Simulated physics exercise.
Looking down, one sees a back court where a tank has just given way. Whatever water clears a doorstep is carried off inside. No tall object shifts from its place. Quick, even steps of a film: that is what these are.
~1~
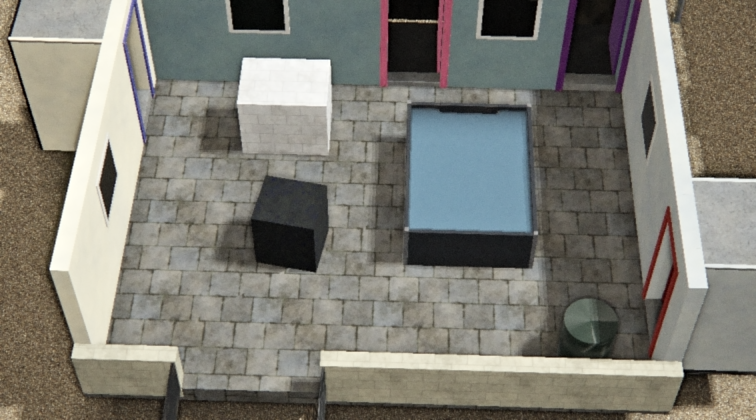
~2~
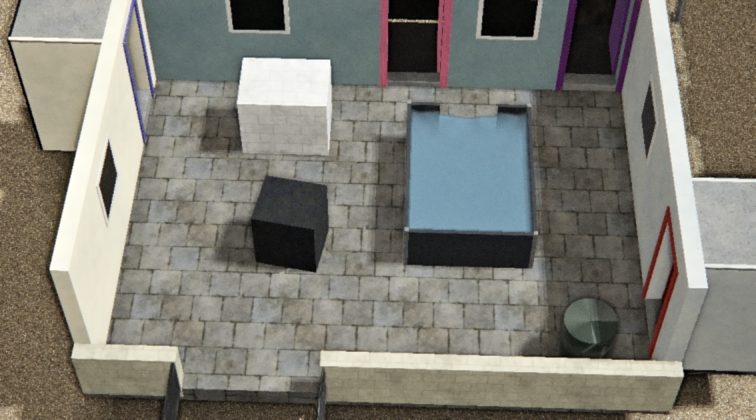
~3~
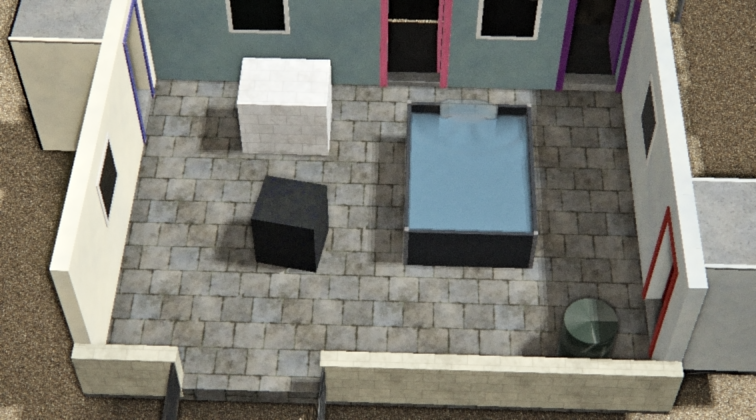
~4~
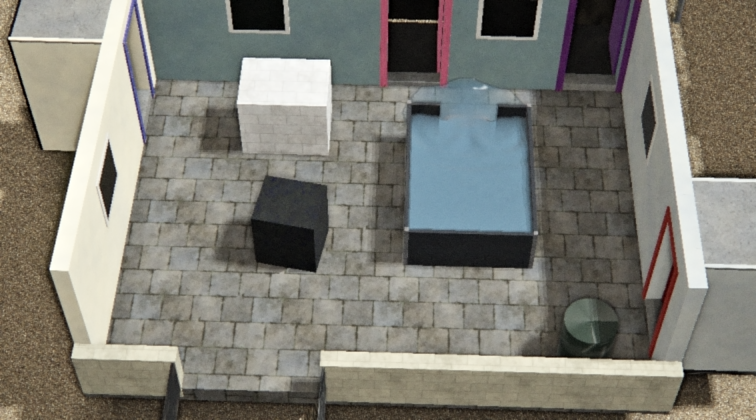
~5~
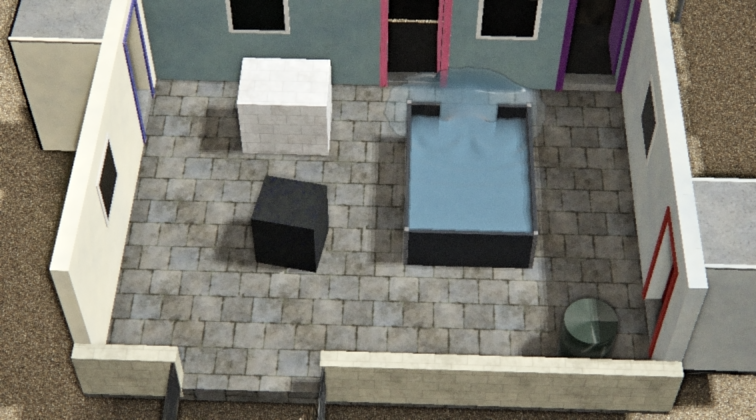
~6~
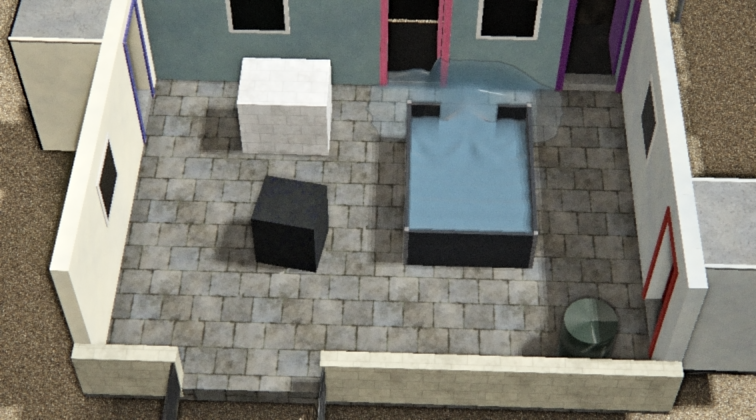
In a paved, walled back court seen from above, water pours through a gap in the far side of an open tank and spreads outward in a thin sheet along the base of the blue-grey wall, while the surrounding blocks stay still.
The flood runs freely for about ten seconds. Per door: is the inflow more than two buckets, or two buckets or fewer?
Red door - more than two; purple door - more than two; pink door - more than two; blue door - two or fewer.
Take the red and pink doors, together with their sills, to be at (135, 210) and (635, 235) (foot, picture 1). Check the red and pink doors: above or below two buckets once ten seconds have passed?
Taking them in turn, the red one falls short and the pink one falls short.
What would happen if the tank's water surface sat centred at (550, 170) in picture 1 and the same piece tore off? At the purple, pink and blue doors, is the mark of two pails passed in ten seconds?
One by one: The purple one overshoots it, the pink one falls short, the blue one falls short.
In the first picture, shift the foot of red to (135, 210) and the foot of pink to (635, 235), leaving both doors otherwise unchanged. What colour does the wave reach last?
I say the one in red.
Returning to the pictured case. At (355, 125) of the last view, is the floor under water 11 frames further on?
It'll be soaked.
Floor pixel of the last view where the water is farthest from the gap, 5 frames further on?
The farthest wet point should be near (272, 83).
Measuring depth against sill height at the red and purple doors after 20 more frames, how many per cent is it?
Around 90 in a hundred for the first and 100 in a hundred for the second.
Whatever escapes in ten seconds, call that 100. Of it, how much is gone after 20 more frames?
My figure: 40 percent.
A moment on, water covers 15 % of the floor; the red door not reached, the purple door wet at the sill, nothing in, the pink door over two buckets in, the blue door not reached.
Next, water covers 25 % of the floor; the red door not reached, the purple door under two buckets in, the pink door far over two buckets in, the blue door not reached.
Then, water covers 45 % of the floor; the red door wet at the sill, nothing in, the purple door over two buckets in, the pink door far over two buckets in, the blue door wet at the sill, nothing in.
Later, water covers 85 % of the floor; the red door under two buckets in, the purple door over two buckets in, the pink door far over two buckets in, the blue door wet at the sill, nothing in.
In the end, water covers 100 % of the floor; the red door far over two buckets in, the purple door over two buckets in, the pink door far over two buckets in, the blue door wet at the sill, nothing in.
